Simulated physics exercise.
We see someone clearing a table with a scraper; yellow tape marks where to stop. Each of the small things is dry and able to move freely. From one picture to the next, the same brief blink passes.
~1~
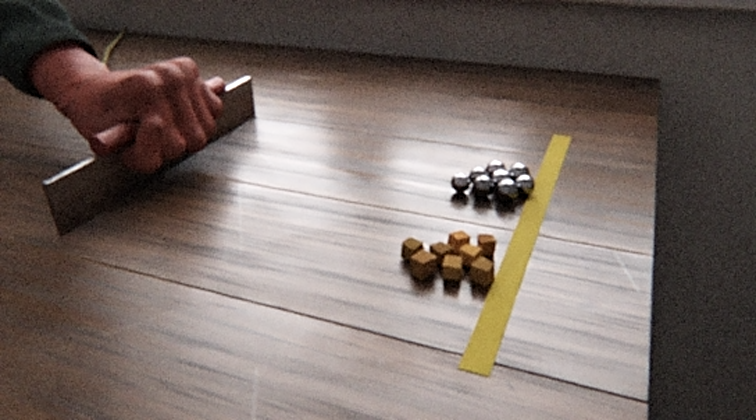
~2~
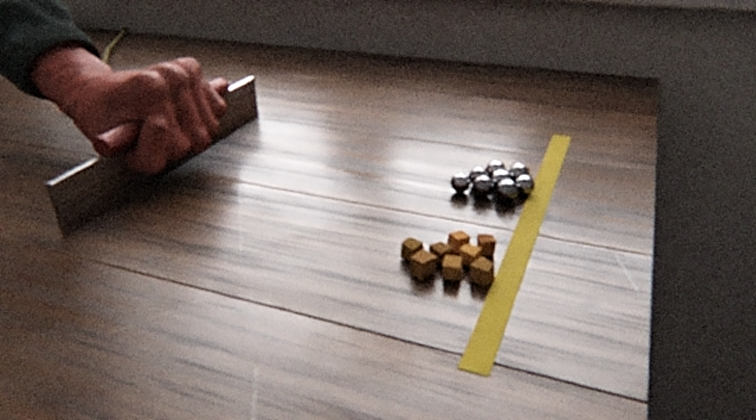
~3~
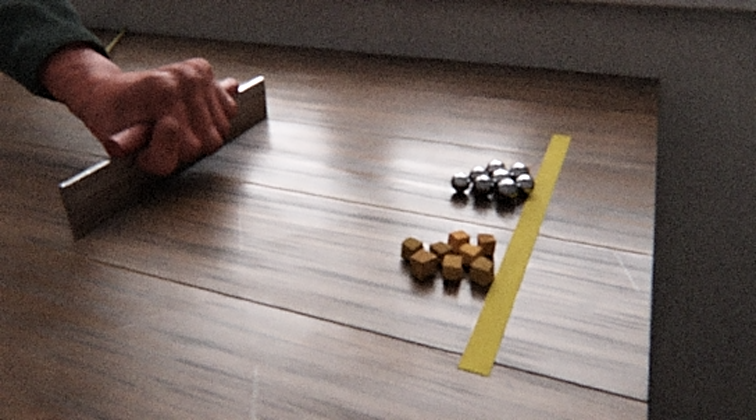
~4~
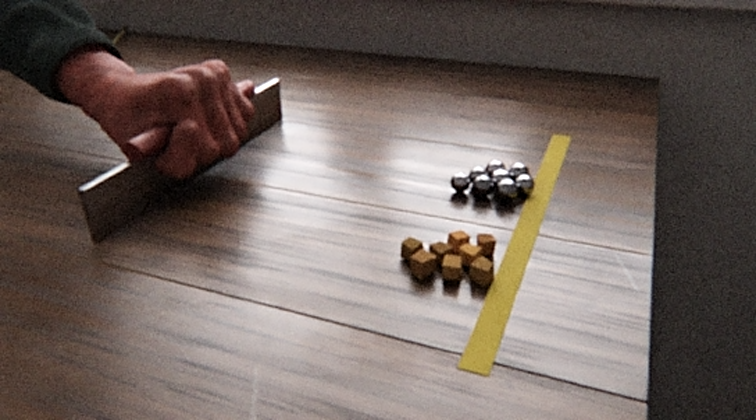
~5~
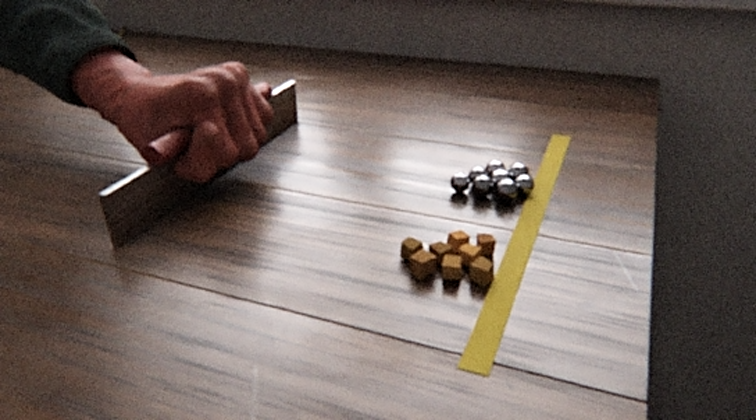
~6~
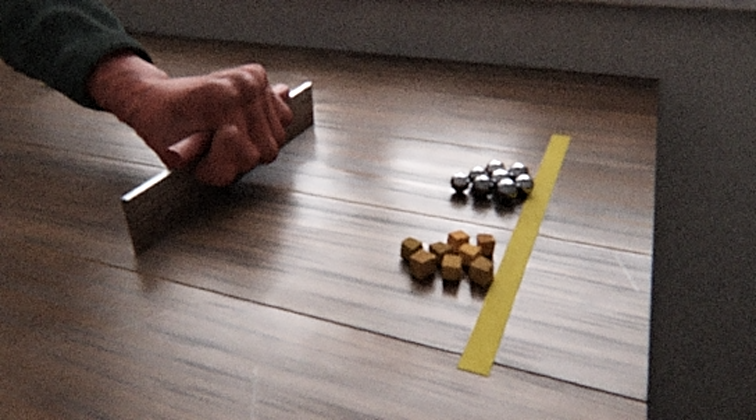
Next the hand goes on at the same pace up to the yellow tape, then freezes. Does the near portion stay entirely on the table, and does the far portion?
Near portion - yes; far portion - no.
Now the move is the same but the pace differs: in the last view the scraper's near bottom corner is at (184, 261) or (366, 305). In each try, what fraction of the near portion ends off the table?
0 %, then 100 %.
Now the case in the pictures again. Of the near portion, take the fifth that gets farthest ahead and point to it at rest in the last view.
At about (594, 275).
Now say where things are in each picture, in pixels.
Scraper at (73, 196), at rest; yellow tape at (560, 144), about a palm's width from the edge; edge at (654, 247); near portion at (441, 253), a few croutons; far portion at (501, 180), a few steel balls, in the first picture.
Scraper at (76, 197); far portion at (501, 180), in the second picture.
Scraper at (88, 199); near portion at (441, 253), in the third picture.
Scraper at (107, 203); far portion at (501, 180), in the fourth picture.
Scraper at (128, 207); near portion at (441, 253), in the fifth picture.
Scraper at (149, 212); yellow tape at (559, 143); edge at (654, 247); near portion at (441, 253); far portion at (501, 180), in the sixth picture.
Then, 0.41 s after the last picture, scraper still moving, near (384, 151); near portion all on the table, its front near (483, 272); far portion all on the table, its front near (524, 185).
Then, 0.84 s after the last picture, scraper stopped at the yellow tape; near portion all on the table, its front near (592, 284); far portion all on the table, its front near (649, 194).
Then, 1.12 s after the last picture, scraper stopped at the yellow tape; near portion all on the table, its front near (593, 284); far portion all over the edge.
At rest, scraper stopped at the yellow tape; near portion all on the table, its front near (593, 284); far portion all over the edge.
